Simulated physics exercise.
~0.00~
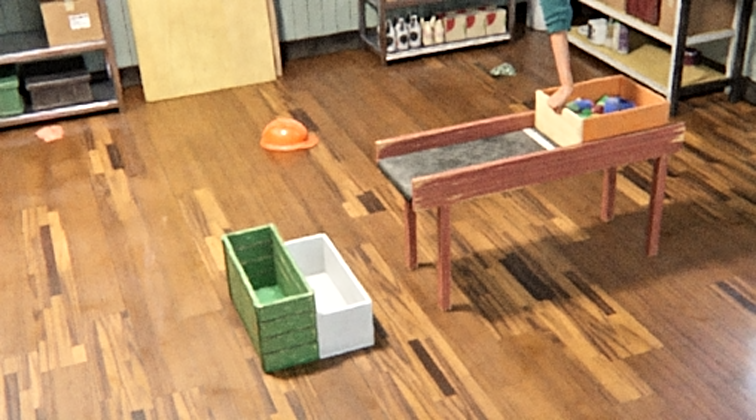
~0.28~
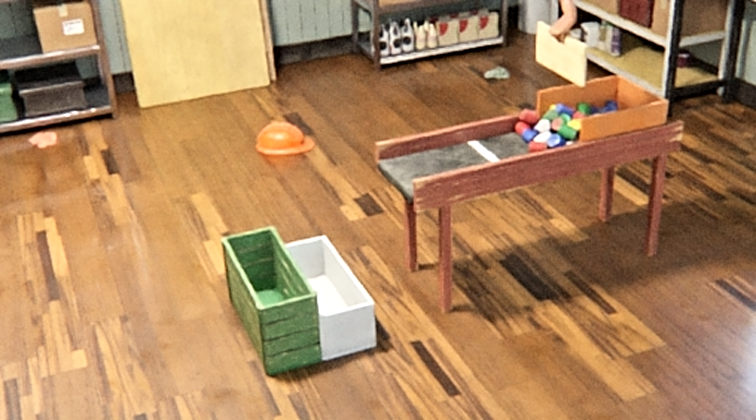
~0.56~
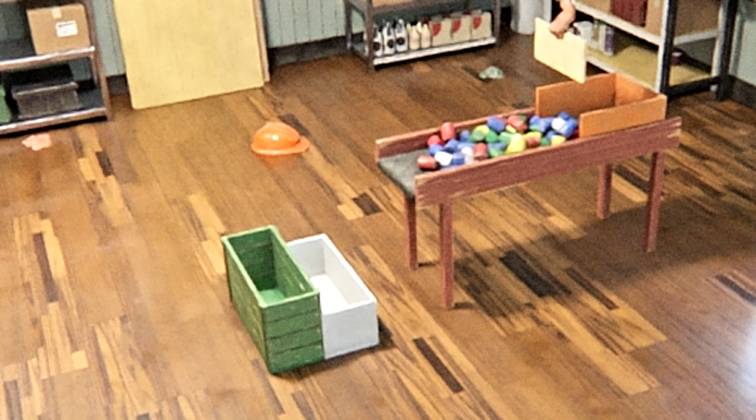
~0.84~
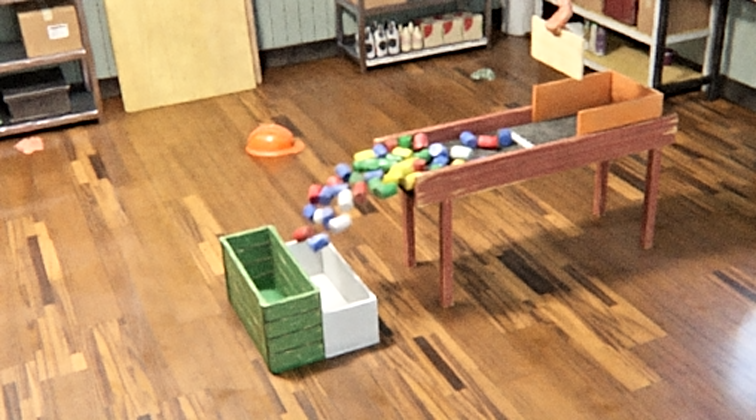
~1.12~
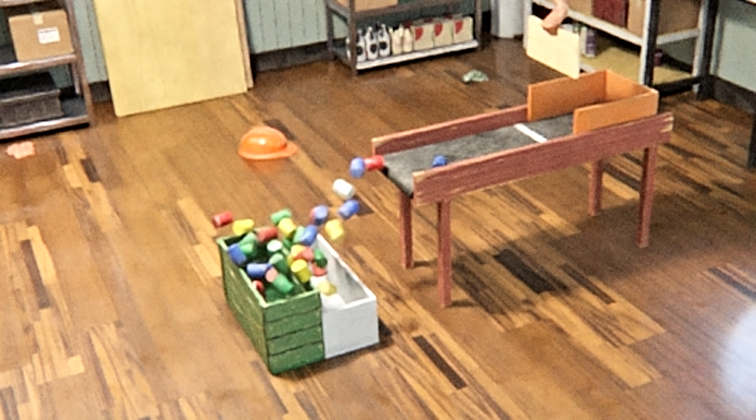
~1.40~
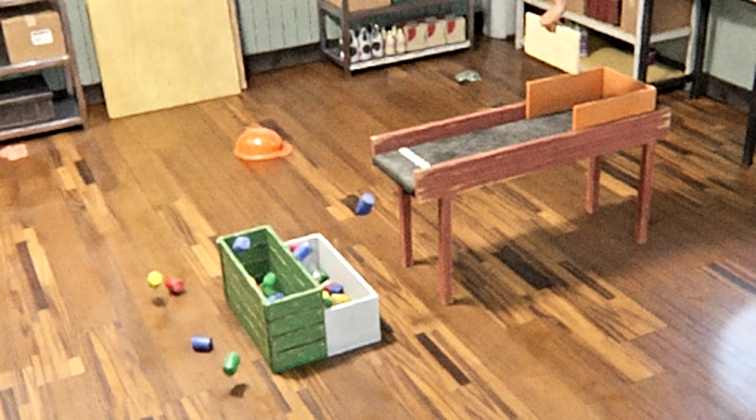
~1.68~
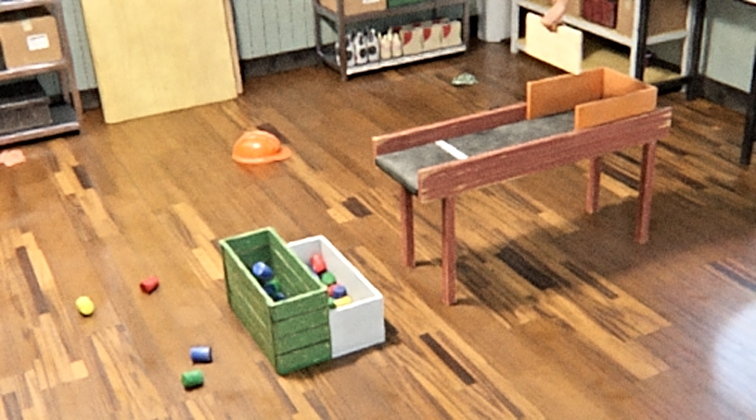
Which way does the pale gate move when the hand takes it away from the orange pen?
The gate moves up, lifted by the hand.
